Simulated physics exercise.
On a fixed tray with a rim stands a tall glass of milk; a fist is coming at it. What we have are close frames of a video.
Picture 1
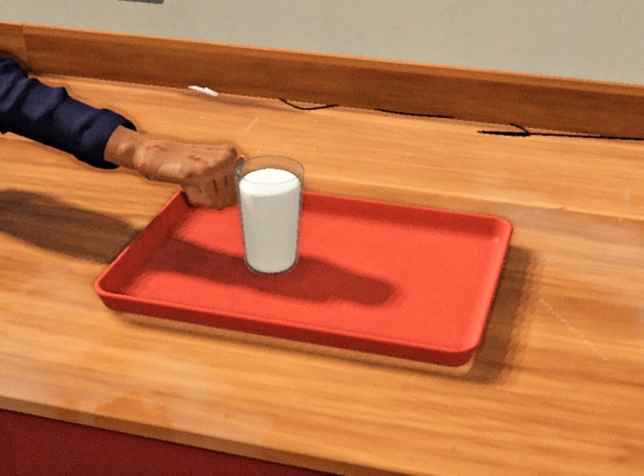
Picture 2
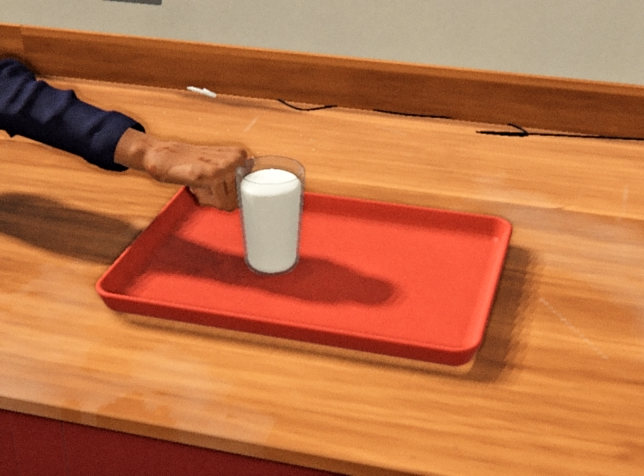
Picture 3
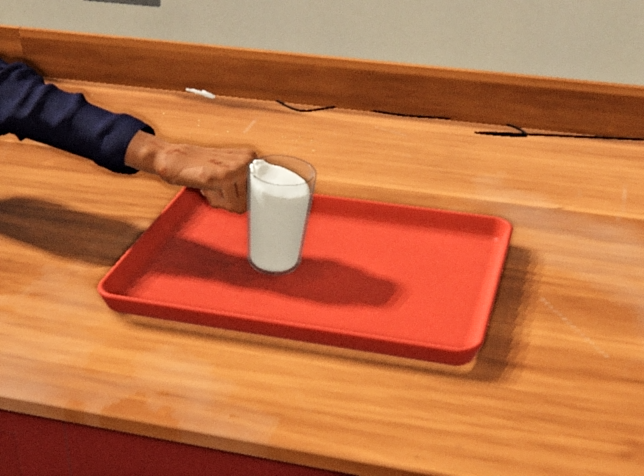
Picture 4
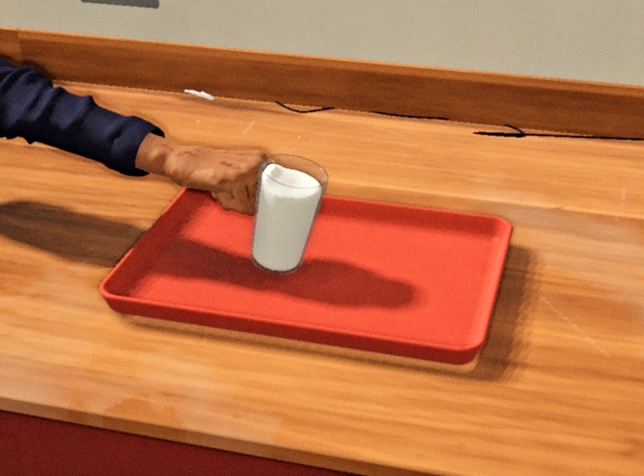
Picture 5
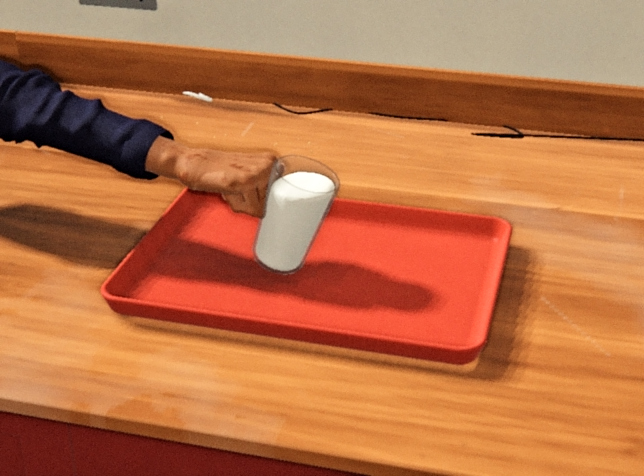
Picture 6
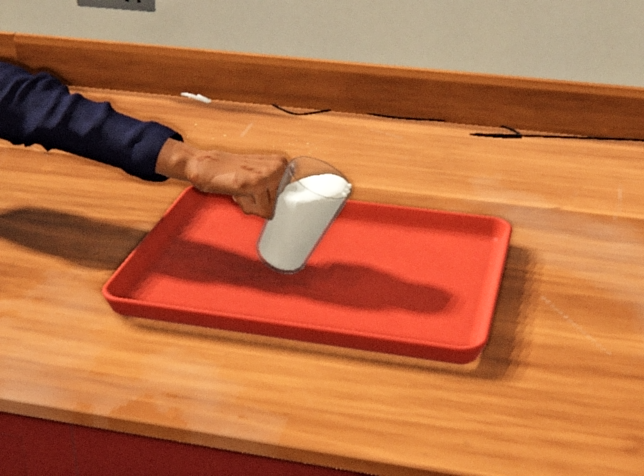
A fist in a dark blue sleeve pushing the upper part of a glass of milk, tilting it rightward on a red tray.
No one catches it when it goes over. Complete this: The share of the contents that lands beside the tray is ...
The share that lands beside the tray is a quarter or more.
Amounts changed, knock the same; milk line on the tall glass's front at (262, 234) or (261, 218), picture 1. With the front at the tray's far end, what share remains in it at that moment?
First fill near 70 percent, second near 70 percent.
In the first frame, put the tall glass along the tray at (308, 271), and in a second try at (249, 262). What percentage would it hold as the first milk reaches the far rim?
Well, roughly 85 percent for the first position, and roughly 60 percent for the other.
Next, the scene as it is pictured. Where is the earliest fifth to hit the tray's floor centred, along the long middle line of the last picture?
Around (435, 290).
A moment on, the tall glass is falling and 98 per cent is in the glass, 2 on the tray and 0 above or beyond its rim.
Next, the tall glass lies on its side and 60 per cent is in the glass, 35 on the tray and 6 above or beyond its rim.
Then the tall glass lies on its side and 36 per cent is in the glass, 35 on the tray and 30 above or beyond its rim.
Later the tall glass lies on its side and 19 per cent is in the glass, 46 on the tray and 35 above or beyond its rim.
At rest 65 per cent is held by tray and glass, 35 is off the tray.
